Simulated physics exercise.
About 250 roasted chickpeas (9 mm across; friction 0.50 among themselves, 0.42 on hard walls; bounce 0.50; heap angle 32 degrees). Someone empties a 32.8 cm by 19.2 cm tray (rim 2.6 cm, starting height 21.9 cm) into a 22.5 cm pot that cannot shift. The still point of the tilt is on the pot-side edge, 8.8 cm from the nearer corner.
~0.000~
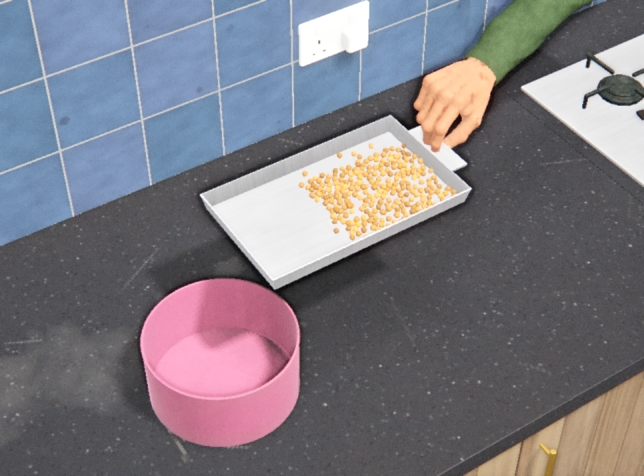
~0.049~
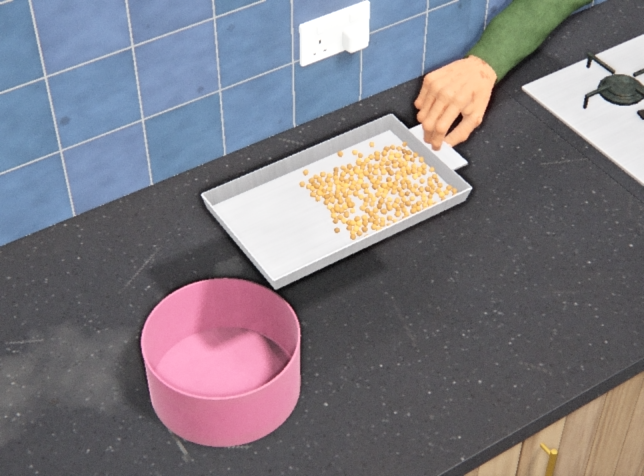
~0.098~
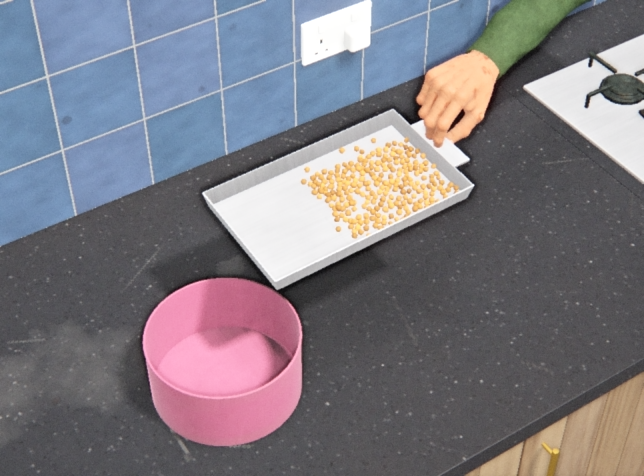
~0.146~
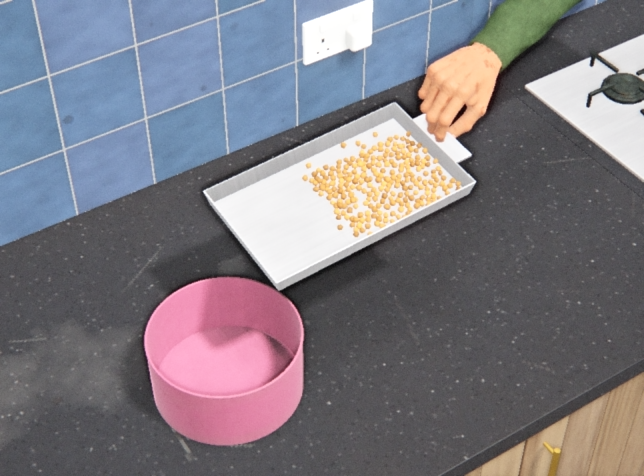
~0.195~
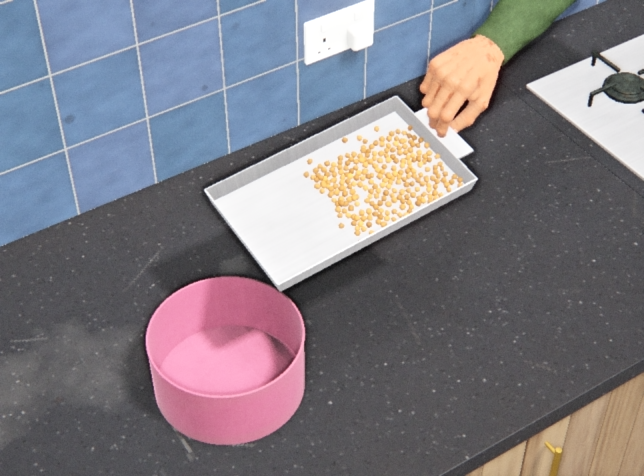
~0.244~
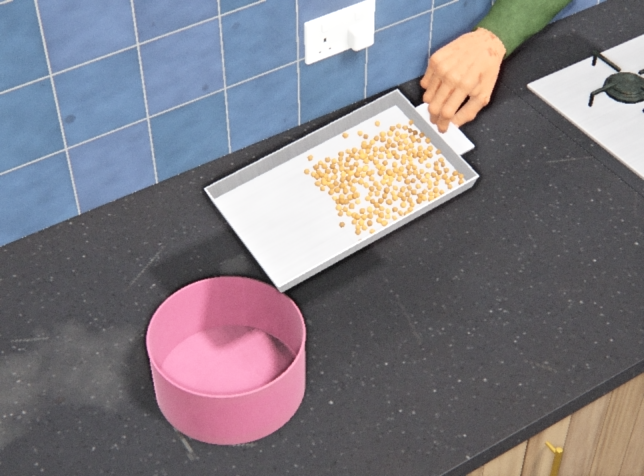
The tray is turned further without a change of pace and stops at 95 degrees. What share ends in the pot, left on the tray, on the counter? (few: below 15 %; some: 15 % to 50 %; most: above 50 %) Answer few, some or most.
Pot most, tray few, counter some.
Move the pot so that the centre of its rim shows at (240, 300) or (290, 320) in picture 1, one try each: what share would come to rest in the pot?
About 65 and 100 per cent.
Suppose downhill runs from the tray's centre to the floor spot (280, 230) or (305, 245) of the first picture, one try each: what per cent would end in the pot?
Some 90 and 100 per cent.
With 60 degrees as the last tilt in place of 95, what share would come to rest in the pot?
In that case some 0 per cent.
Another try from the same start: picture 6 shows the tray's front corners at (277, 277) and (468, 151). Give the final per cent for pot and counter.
Pot 90, counter 10.
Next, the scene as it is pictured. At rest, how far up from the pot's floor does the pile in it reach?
About 2.0 cm.
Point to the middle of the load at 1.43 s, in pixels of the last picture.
Near (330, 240).
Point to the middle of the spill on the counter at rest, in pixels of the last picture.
Around (327, 408).
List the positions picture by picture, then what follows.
In the first picture, tray tilt 0 degrees, front corners at (274, 276) and (465, 188); middle of the pieces at (374, 188); pot at (220, 336).
In the second picture, tray tilt 1 degrees, front corners at (275, 276) and (466, 187); middle of the pieces at (375, 187).
In the third picture, tray tilt 2 degrees, front corners at (277, 277) and (468, 185); middle of the pieces at (377, 184).
In the fourth picture, tray tilt 5 degrees, front corners at (278, 278) and (470, 181), lowest corner left front; middle of the pieces at (378, 180).
In the fifth picture, tray tilt 7 degrees, front corners at (279, 280) and (472, 178), lowest corner left front; middle of the pieces at (380, 177).
In the sixth picture, tray tilt 10 degrees, front corners at (280, 282) and (473, 175), lowest corner left front; middle of the pieces at (381, 173); pot at (226, 334). Its pace works out near 55 degrees a second.
After 0.96 s, tilt 50 degrees; the tray holds 100 %, the pot 0 %.
After 1.43 s, tilt 76 degrees; the tray holds 100 %, the pot 0 %.
After 1.98 s, tilt 95 degrees; the tray holds 20 %, the pot 40 %.
In the end, at 3.0 s, pot 65 %, tray 0 %, counter 35 %.
